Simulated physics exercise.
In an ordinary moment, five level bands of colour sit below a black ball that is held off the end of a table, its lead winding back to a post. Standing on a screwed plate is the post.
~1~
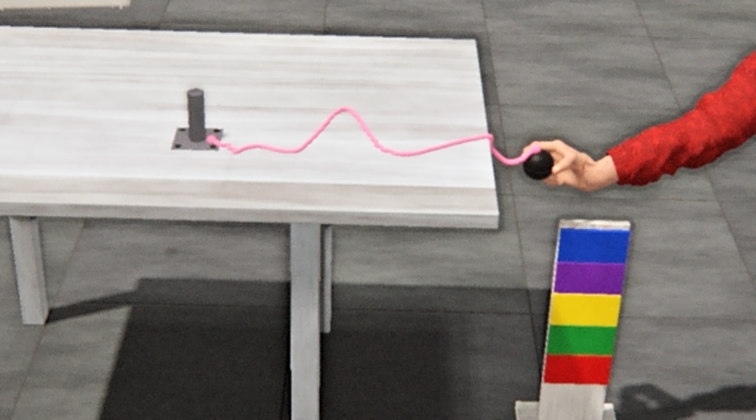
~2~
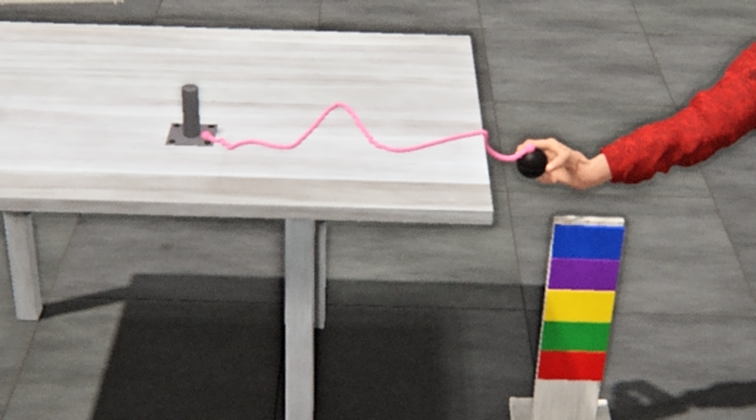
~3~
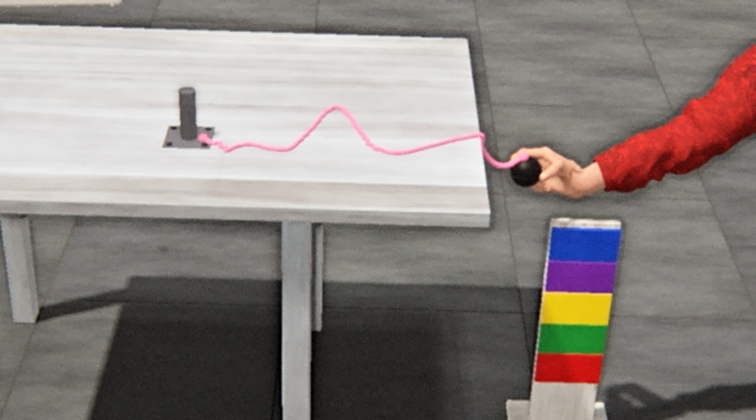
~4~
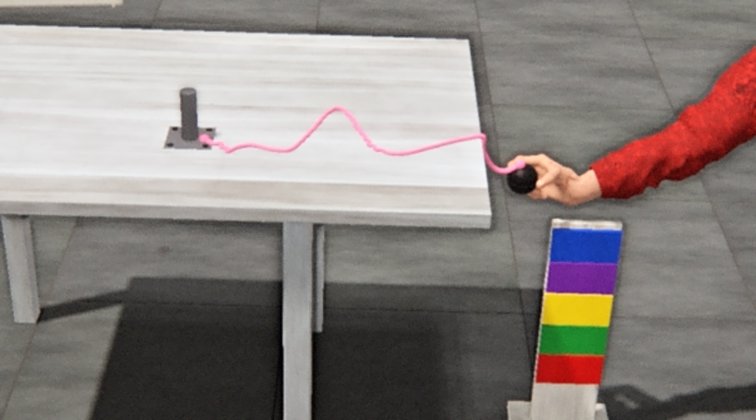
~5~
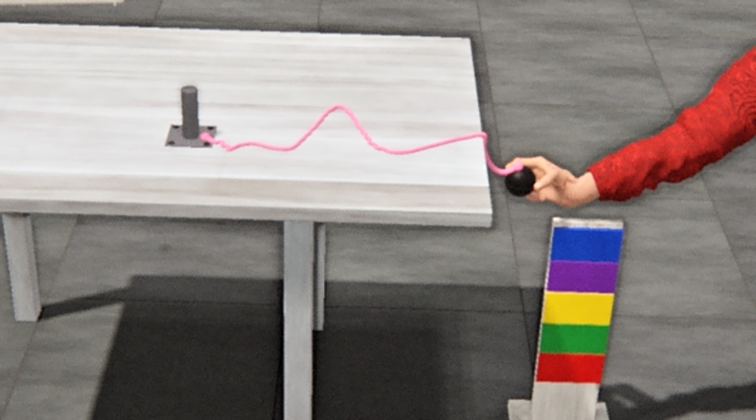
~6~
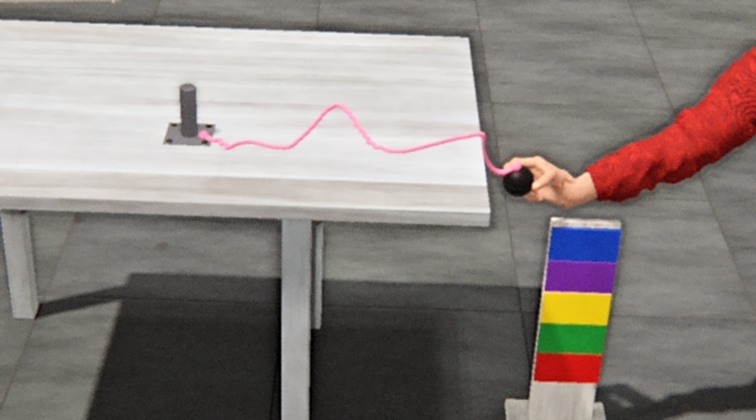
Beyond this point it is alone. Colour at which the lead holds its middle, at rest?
Green.
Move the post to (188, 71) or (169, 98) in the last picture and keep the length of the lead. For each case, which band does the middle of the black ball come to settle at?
Try one - yellow; try two - yellow.
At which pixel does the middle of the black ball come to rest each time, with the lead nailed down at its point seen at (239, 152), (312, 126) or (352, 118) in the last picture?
Estimated pixels in sequence: (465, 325), (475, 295) and (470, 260).
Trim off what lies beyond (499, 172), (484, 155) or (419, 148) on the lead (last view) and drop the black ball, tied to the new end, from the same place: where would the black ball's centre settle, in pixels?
Estimated positions in order: (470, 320); (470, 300); (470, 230).
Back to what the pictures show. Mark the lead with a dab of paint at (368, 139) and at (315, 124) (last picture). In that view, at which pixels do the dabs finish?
At (480, 155), then (372, 134).
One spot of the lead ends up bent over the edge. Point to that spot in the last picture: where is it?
Approx. (361, 131).
Soon after, ball near (503, 277); level with purple.
After that, ball near (446, 332); level with green.
And then, ball near (481, 336); level with green.
In the end, ball near (460, 338); level with green. The green one.
